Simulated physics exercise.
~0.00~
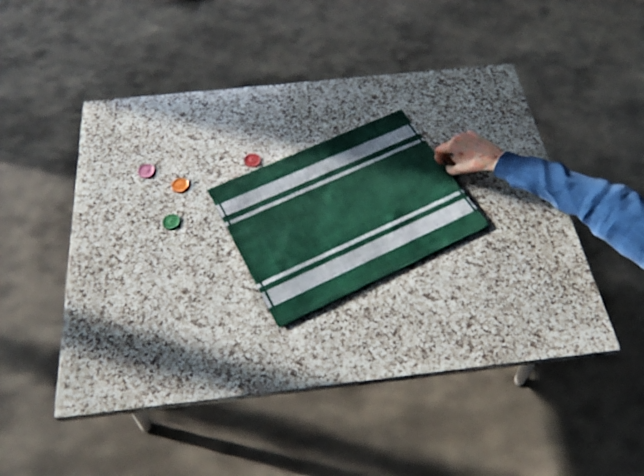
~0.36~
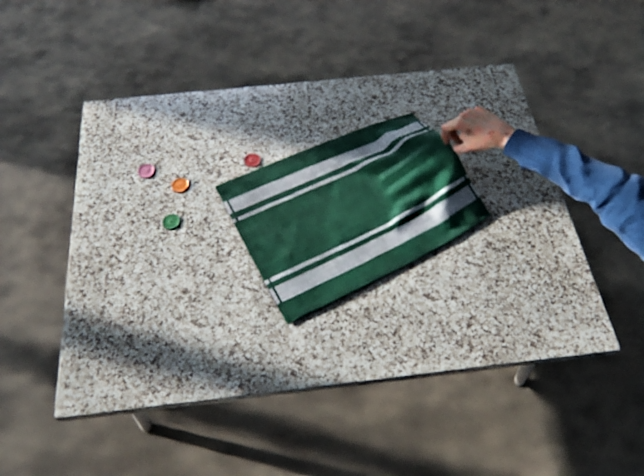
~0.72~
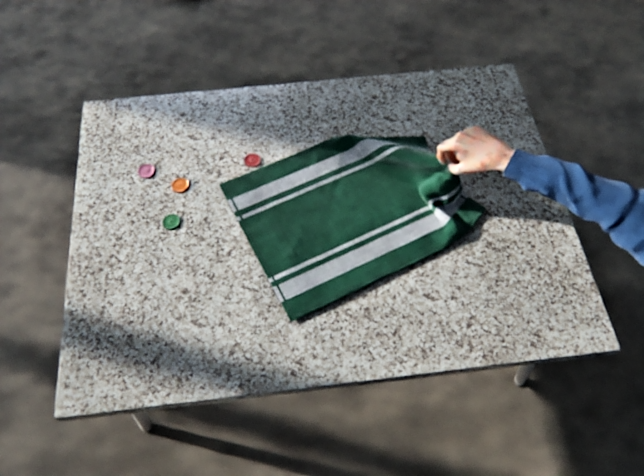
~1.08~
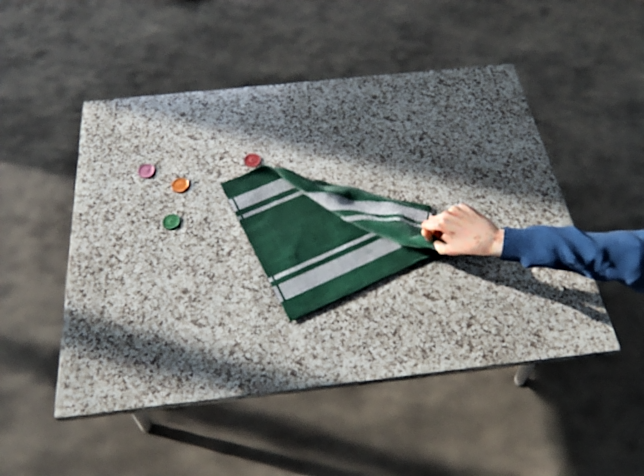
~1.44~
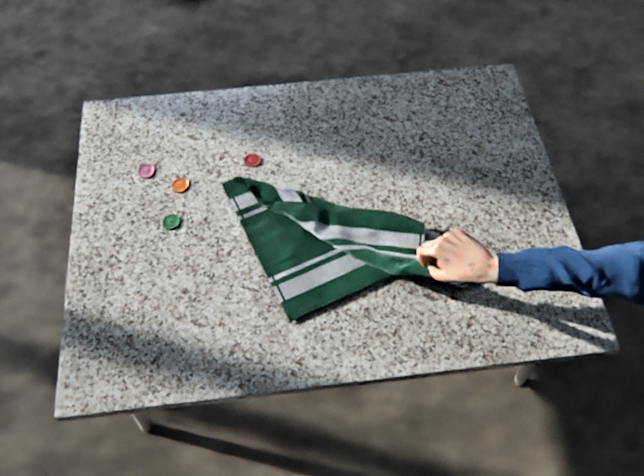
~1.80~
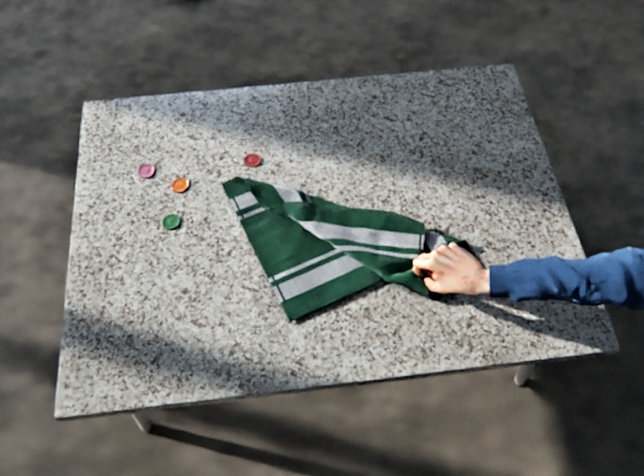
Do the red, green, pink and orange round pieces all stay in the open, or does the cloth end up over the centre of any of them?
All four stay in the open. The cloth does not reach over the centre of the red, green, pink or orange piece.
A green cloth with pale stripes lies flat on a speckled grey tabletop, seen from above at a slant, as a hand in a blue sleeve pinches its upper right corner. Four small round pieces, pink, orange, green and red, rest to its left and near its top left corner. The hand lifts the corner and draws it inward, so the right side wrinkles and bunches. It then brings the corner down toward the lower right edge, folding the upper part over in a slanting flap. At the end the cloth lies in a creased, narrowing wedge, with the hand still at its right end and the round pieces unmoved.
